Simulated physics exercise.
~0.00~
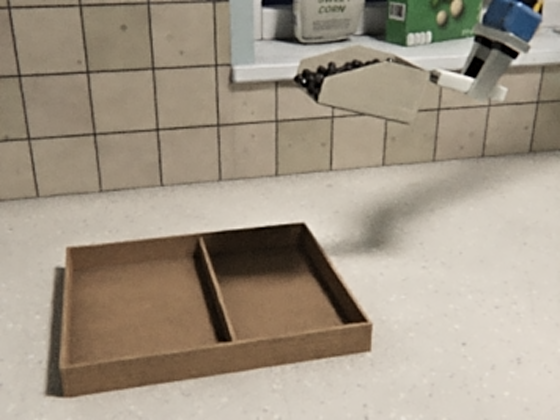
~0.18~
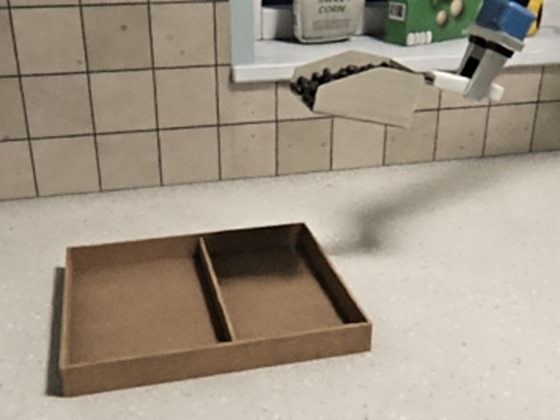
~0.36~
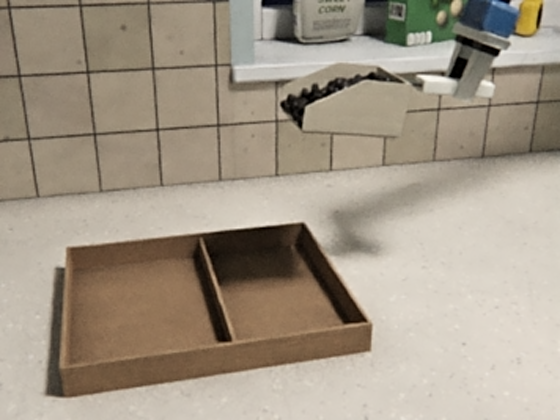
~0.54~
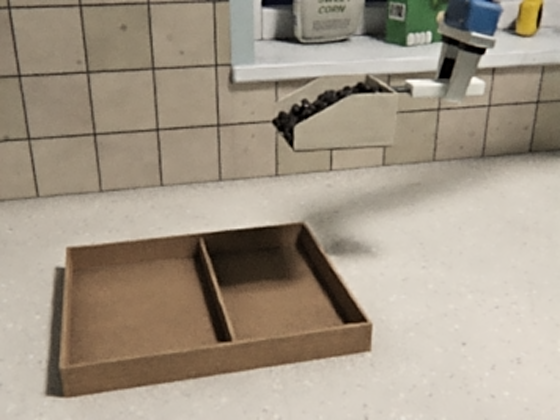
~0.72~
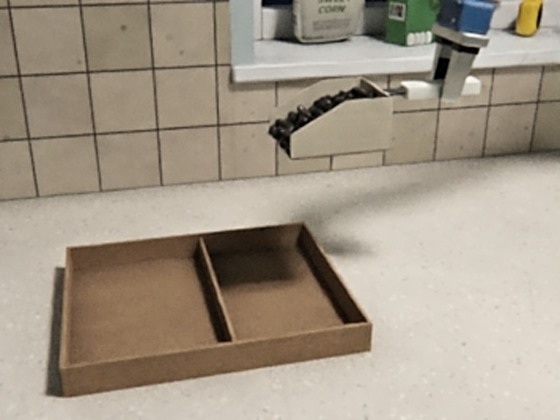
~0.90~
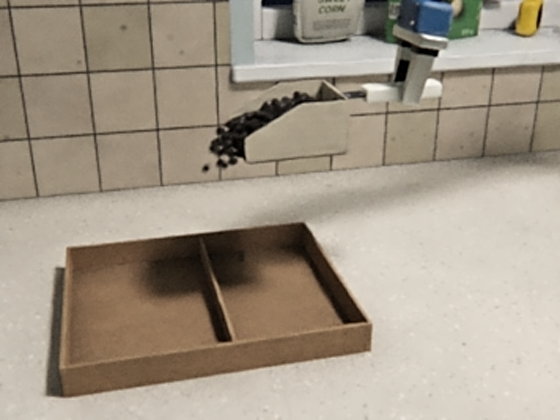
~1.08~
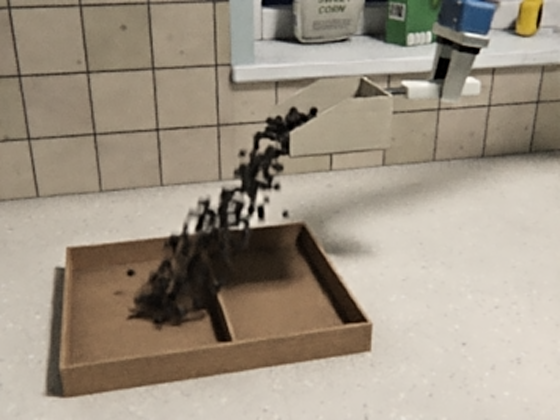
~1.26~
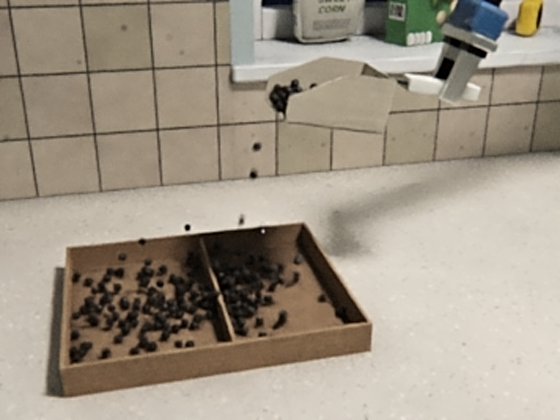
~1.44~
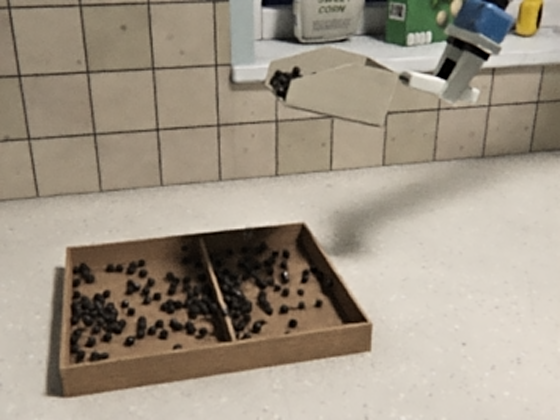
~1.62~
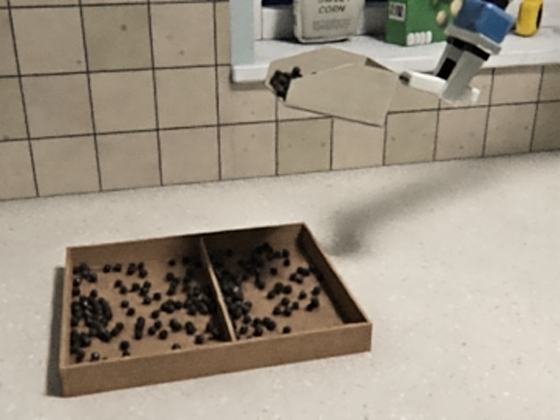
On a pale counter by a tiled wall, a robot arm moved a scoop of small black beads left and down, tipped many into a divided brown tray, then tilted the scoop back, leaving beads scattered across both parts and some still in the scoop.
